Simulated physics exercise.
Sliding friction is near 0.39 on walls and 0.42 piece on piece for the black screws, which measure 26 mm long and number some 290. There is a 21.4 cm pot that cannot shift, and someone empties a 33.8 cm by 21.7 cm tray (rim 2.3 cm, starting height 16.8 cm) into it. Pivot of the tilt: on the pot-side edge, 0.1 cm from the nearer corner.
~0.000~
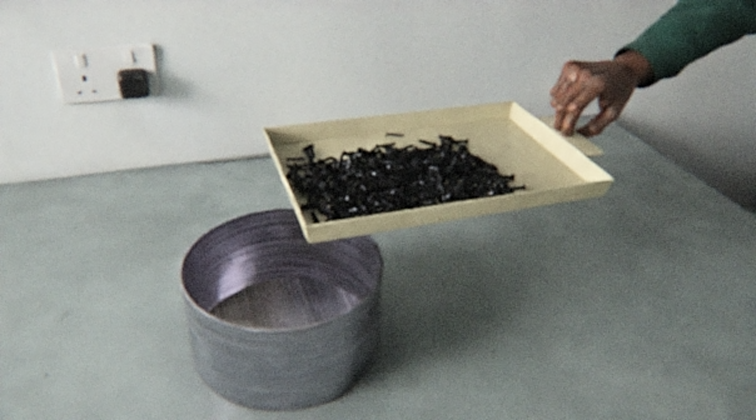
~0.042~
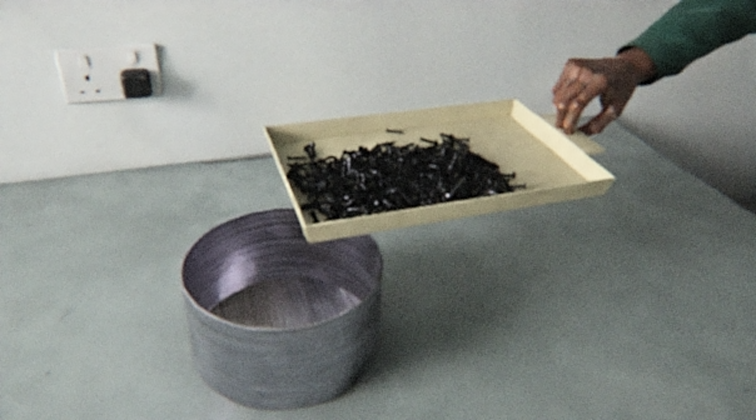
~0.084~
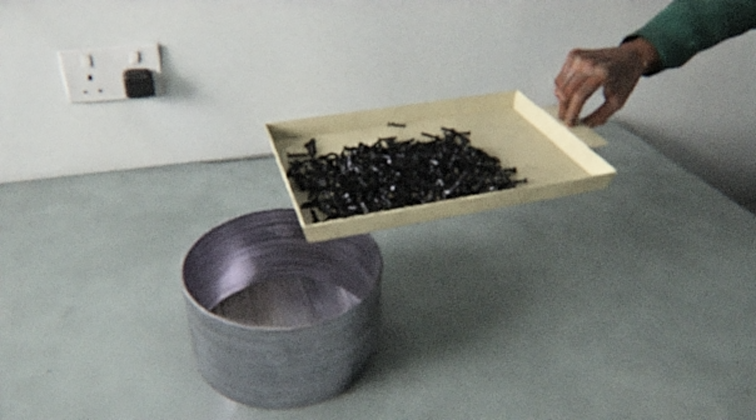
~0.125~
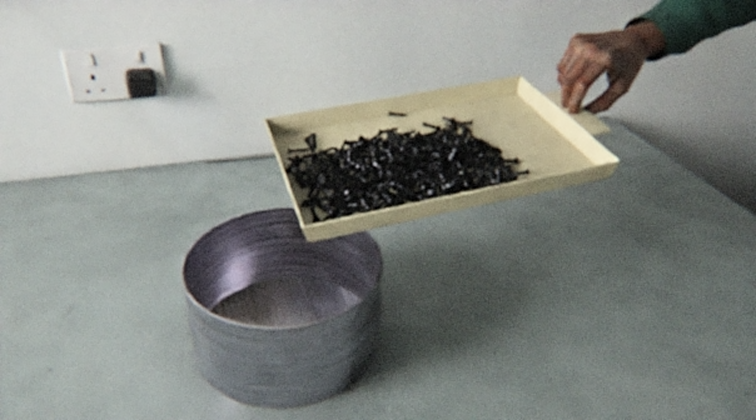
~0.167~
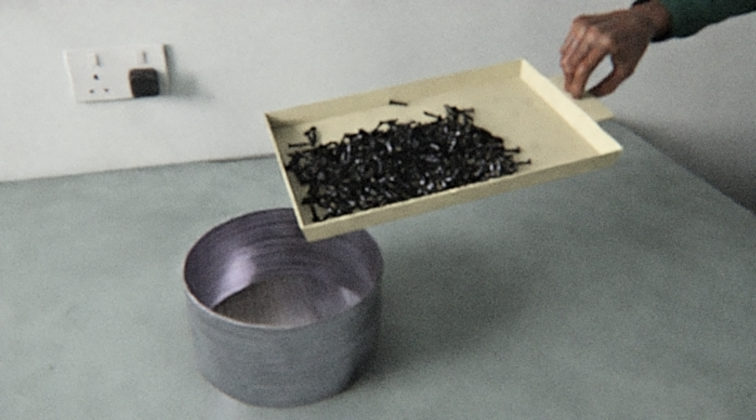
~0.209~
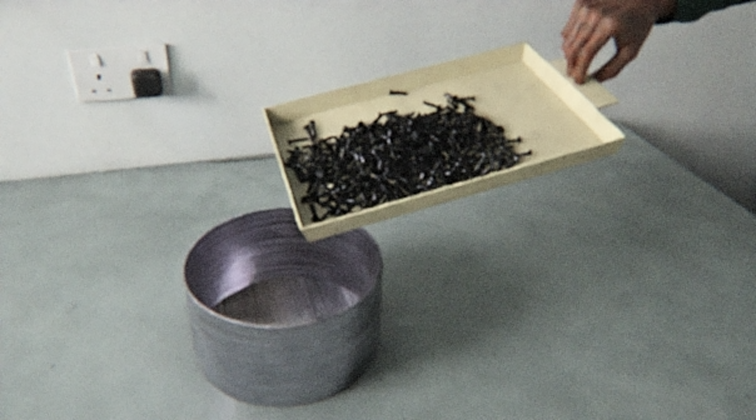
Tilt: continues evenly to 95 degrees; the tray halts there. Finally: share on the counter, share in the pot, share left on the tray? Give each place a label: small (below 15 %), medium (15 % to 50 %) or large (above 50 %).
Shares by place: Counter medium, pot large, tray small.
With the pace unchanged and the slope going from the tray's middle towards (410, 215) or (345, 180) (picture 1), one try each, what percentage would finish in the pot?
Some 30 and 80 per cent.
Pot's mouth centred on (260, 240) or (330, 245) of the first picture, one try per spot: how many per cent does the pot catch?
About 10 and 10 per cent.
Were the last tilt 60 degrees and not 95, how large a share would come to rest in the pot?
You'd end up with some 45 % in the pot.
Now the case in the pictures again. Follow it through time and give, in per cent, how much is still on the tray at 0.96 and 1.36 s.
In turn: 65, 0.
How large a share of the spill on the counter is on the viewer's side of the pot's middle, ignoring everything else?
Share: Roughly 100 %.
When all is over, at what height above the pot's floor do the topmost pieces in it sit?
Height: Approx. 4.0 cm.
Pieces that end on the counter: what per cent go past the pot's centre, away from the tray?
Estimate: Roughly 90 per cent of the pieces.
After 0.66 s, tilt 52 degrees; the tray holds 100 %, the pot 0 %.
After 0.96 s, tilt 79 degrees; the tray holds 65 %, the pot 10 %.
After 1.36 s, tilt 95 degrees; the tray holds 0 %, the pot 65 %.
At rest (2.1 s), counter 35 %, pot 65 %, tray 0 %.
